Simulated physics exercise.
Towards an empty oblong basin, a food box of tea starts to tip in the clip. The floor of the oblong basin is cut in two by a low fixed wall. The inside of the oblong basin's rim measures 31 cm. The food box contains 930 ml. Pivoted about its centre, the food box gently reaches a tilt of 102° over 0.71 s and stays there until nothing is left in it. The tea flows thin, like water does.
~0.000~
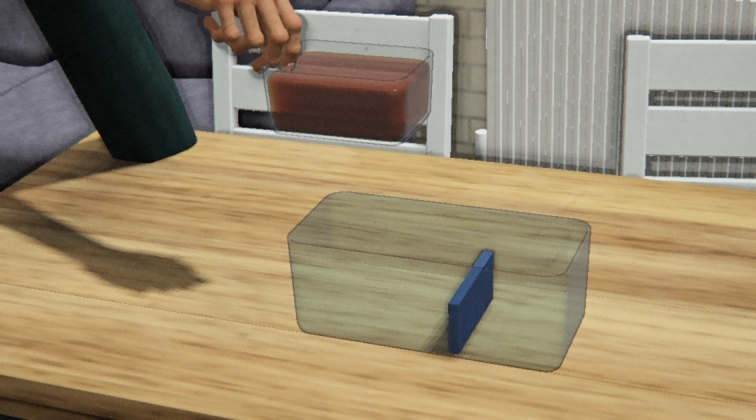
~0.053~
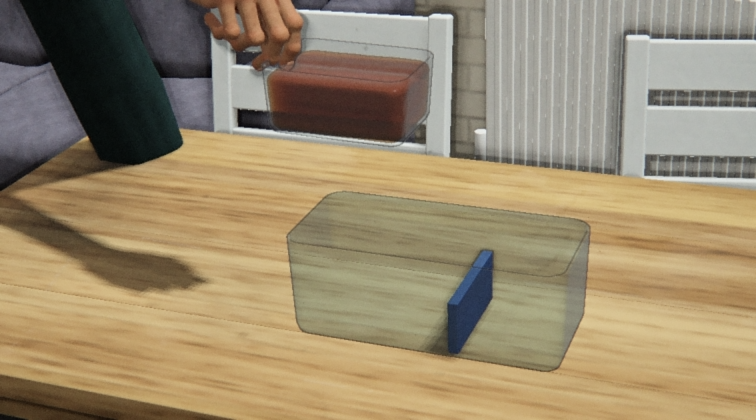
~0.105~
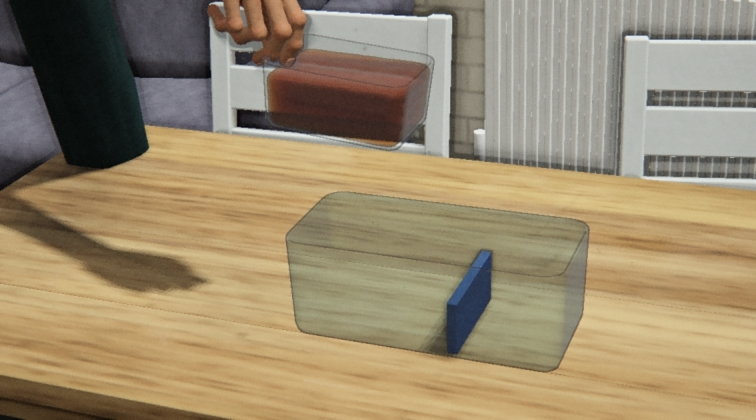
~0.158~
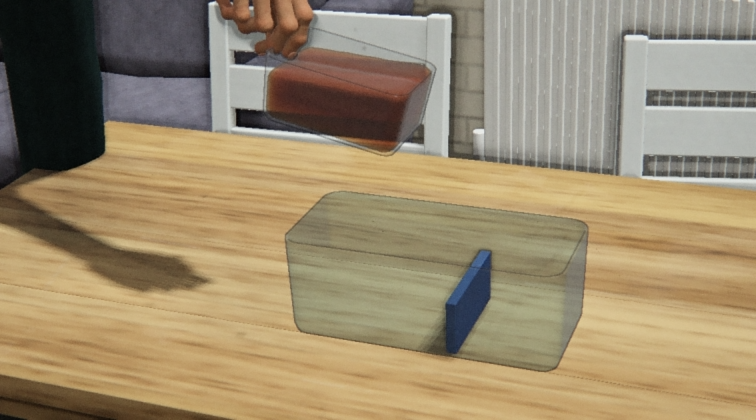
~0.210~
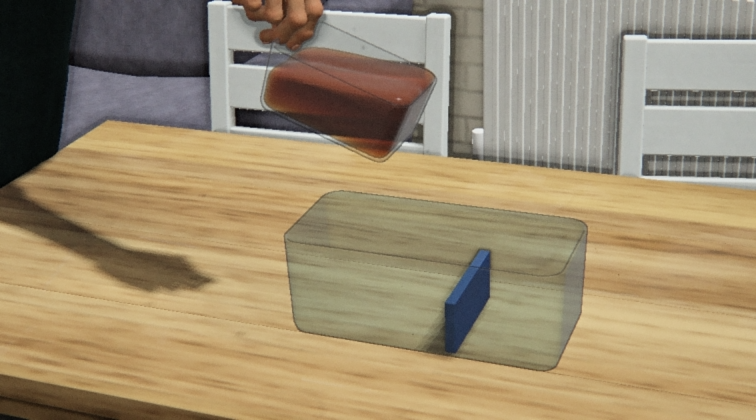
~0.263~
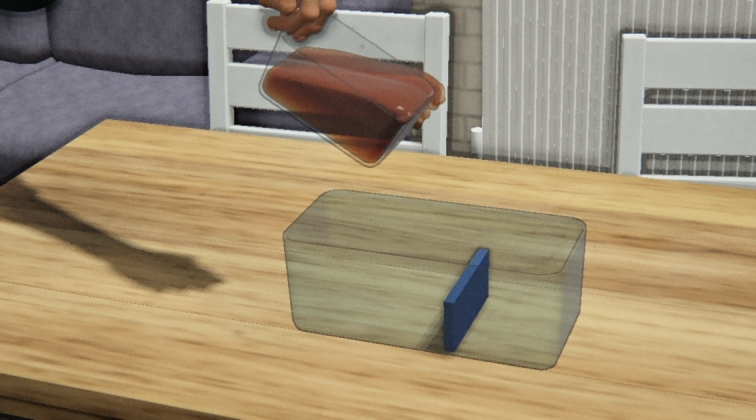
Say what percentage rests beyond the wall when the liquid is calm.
Roughly 48 per cent rests beyond the wall.
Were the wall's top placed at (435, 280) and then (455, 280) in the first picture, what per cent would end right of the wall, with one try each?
Some 70 in a hundred, then some 60 in a hundred.
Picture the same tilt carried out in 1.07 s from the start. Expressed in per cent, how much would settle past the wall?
In that case some 60 per cent.
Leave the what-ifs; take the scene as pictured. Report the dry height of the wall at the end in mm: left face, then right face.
Left 46 mm, right 30 mm.
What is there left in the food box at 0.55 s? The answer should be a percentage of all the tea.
About 18 percent.
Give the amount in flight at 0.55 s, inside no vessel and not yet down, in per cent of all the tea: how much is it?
It comes to roughly 46 per cent.
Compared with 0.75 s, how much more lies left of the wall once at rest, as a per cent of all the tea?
12 %.
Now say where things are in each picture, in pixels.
It leans 0°; its right rim is at (420, 67); the tea meets the walls at (285, 63) and (420, 74); the oblong basin's rim runs from (309, 216) to (579, 251); the wall's top is at (471, 278), in the first picture.
It leans 1°; its right rim is at (420, 69); the tea meets the walls at (284, 62) and (420, 75), in the second picture.
It leans 5°; its right rim is at (421, 75); the tea meets the walls at (284, 61) and (420, 78), in the third picture.
It leans 12°; its right rim is at (422, 83); the tea meets the walls at (286, 59) and (423, 80), in the fourth picture.
It leans 21°; its right rim is at (423, 94); the tea meets the walls at (286, 59) and (425, 87); 2 per cent is over the edge, in the fifth picture.
It leans 31°; its right rim is at (422, 107); the tea meets the walls at (284, 58) and (421, 93); 7 per cent is over the edge, in the sixth picture.
Then, 0.55 s in, the tilt is 89° and 18 per cent is still to pour, 1 is left of the wall and 32 right of it.
Then, 0.75 s in, the tilt is 102° and 4 per cent is still to pour, 30 is left of the wall and 41 right of it.
Then, 0.97 s in, the tilt is 102° and 0 per cent is still to pour, 39 is left of the wall and 48 right of it.
Then, 1.21 s in, the tilt is 102° and 0 per cent is still to pour, 41 is left of the wall and 48 right of it.
Finally, 41 per cent lies left of the wall, 48 right of it and 12 outside.
